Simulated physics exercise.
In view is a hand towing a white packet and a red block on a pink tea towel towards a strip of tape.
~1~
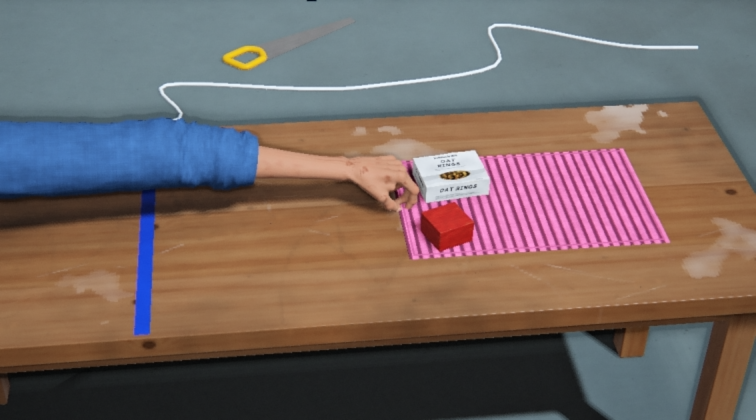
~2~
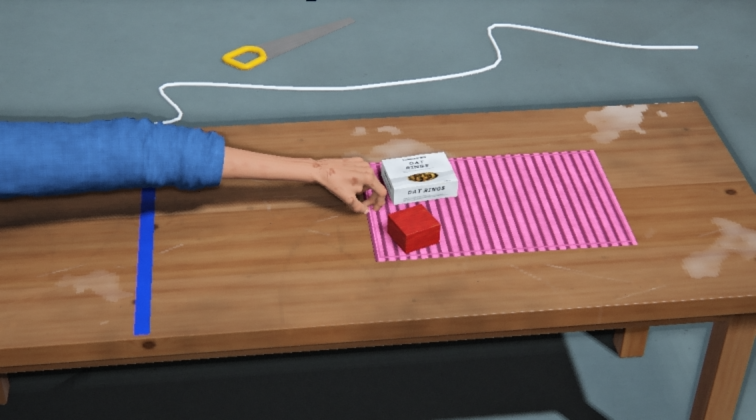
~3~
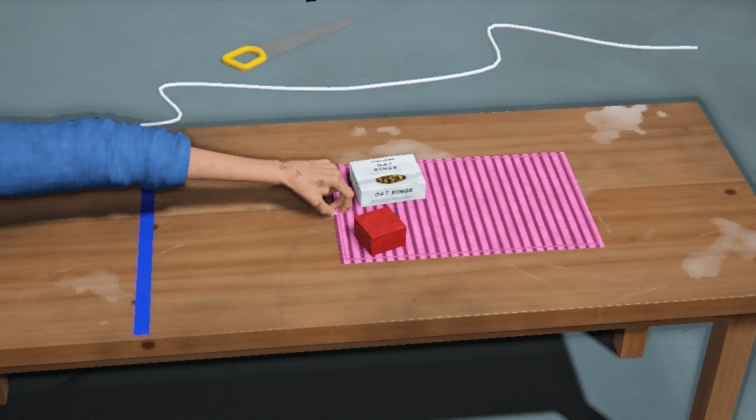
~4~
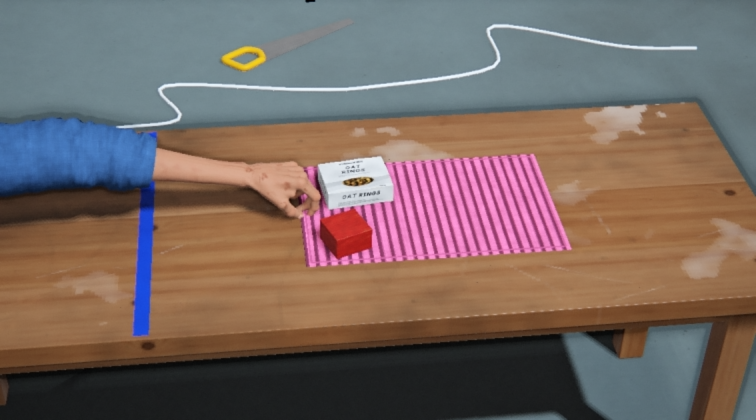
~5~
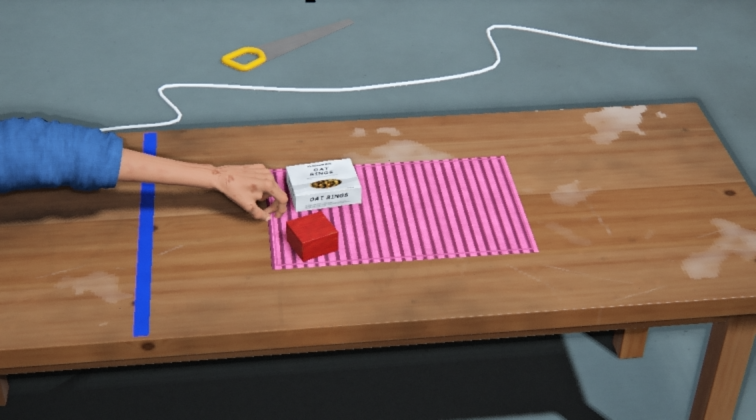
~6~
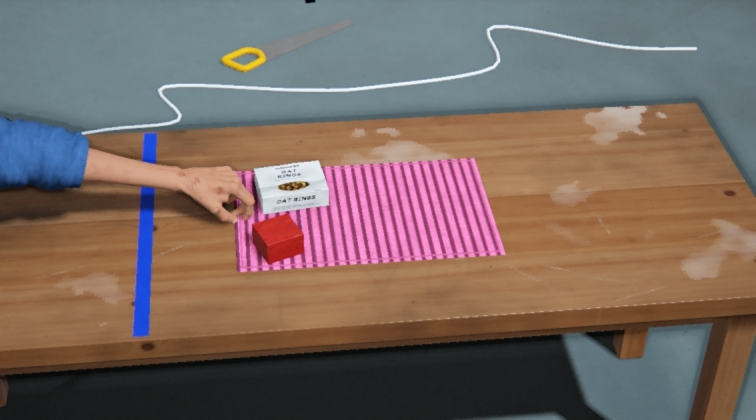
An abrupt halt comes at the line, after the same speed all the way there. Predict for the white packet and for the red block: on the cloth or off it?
Prediction - white packet: Off; red block: Off.
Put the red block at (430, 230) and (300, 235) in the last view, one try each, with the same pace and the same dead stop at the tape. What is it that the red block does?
Try one: It rides out the stop; try two: It gets flung off.
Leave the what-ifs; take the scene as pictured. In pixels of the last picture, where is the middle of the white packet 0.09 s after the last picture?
Approx. position: (233, 190).
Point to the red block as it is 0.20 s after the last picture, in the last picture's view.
Its middle sits close to (148, 247).
Then, 0.09 s after the last picture, hem short of the tape; white packet on the cloth near (233, 190); red block on the cloth near (217, 243).
Then, 0.20 s after the last picture, hem at the tape; white packet on the cloth near (169, 194); red block ahead of the hem near (148, 247).
At rest, hem at the tape; white packet ahead of the hem near (111, 199); red block ahead of the hem near (58, 254). The white packet shoots off the front and the red block slides clear of the cloth.
